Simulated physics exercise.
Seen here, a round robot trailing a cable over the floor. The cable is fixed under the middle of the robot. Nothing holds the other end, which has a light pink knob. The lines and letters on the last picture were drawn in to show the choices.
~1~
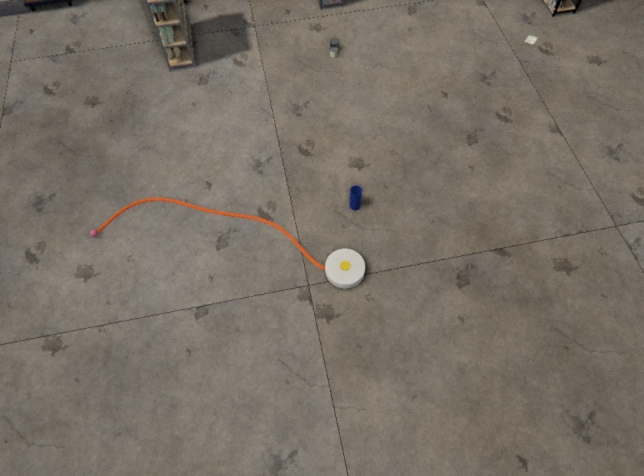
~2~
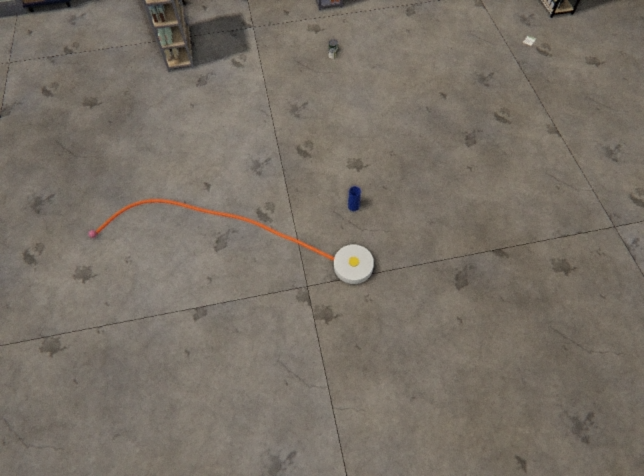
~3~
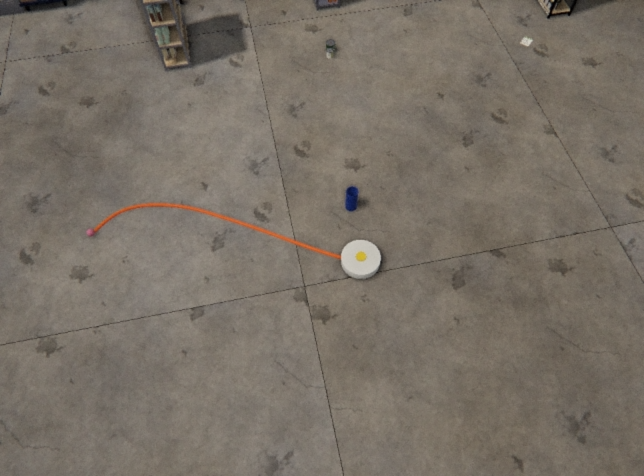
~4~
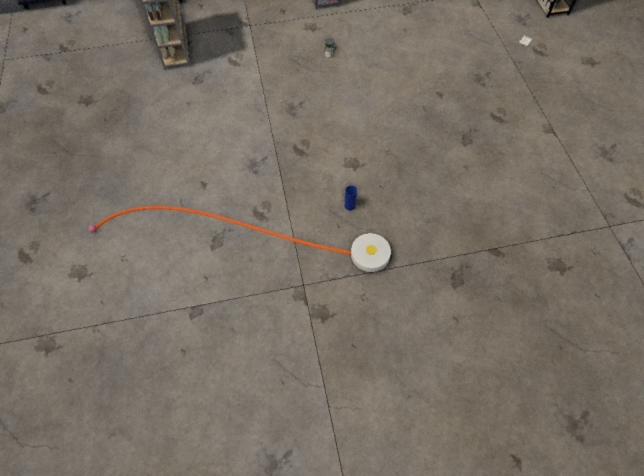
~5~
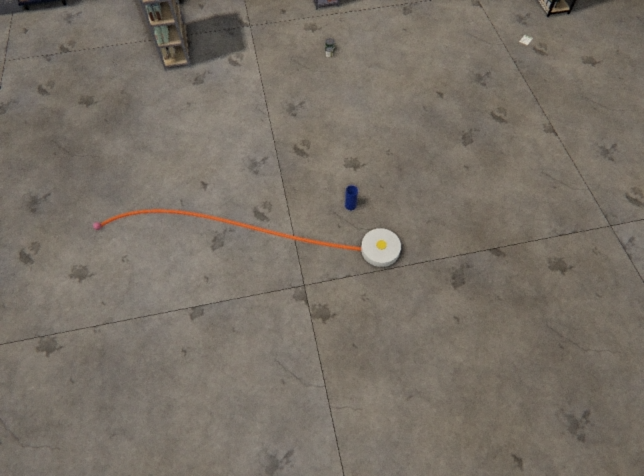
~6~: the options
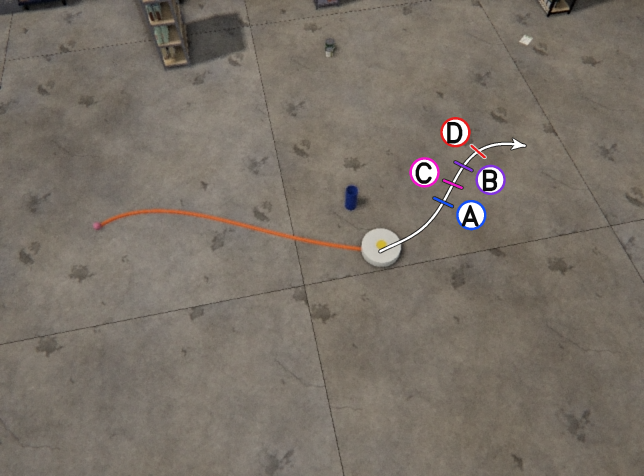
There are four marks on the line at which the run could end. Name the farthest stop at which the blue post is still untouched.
No farther than C.
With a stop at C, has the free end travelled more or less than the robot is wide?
By then, more.
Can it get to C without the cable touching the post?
For that mark, yes.
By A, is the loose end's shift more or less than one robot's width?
More.
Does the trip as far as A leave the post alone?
For that mark, yes.
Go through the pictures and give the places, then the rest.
The first frame shows robot (345, 269); free end (94, 233); blue post (356, 198).
The second frame shows robot (354, 265); free end (93, 234).
The third frame shows robot (361, 260); free end (91, 233); blue post (352, 199).
The fourth frame shows robot (371, 253); free end (93, 229); blue post (351, 198).
The fifth frame shows robot (381, 248); free end (97, 226); blue post (351, 198).
On the copy, A at (443, 202); B at (463, 166); C at (453, 184); D at (478, 152); the route from (380, 251) via (453, 184) to (525, 146).
On C. First, robot (417, 230), middle of the cable (267, 230), free end (127, 217).
Then, robot (441, 205), middle of the cable (296, 228), free end (155, 218).
Finally, robot (454, 180), middle of the cable (319, 221), free end (177, 219); nothing has been touched.
By contrast, A is safe but short; B brings the cable against the post; D brings the cable against the post.
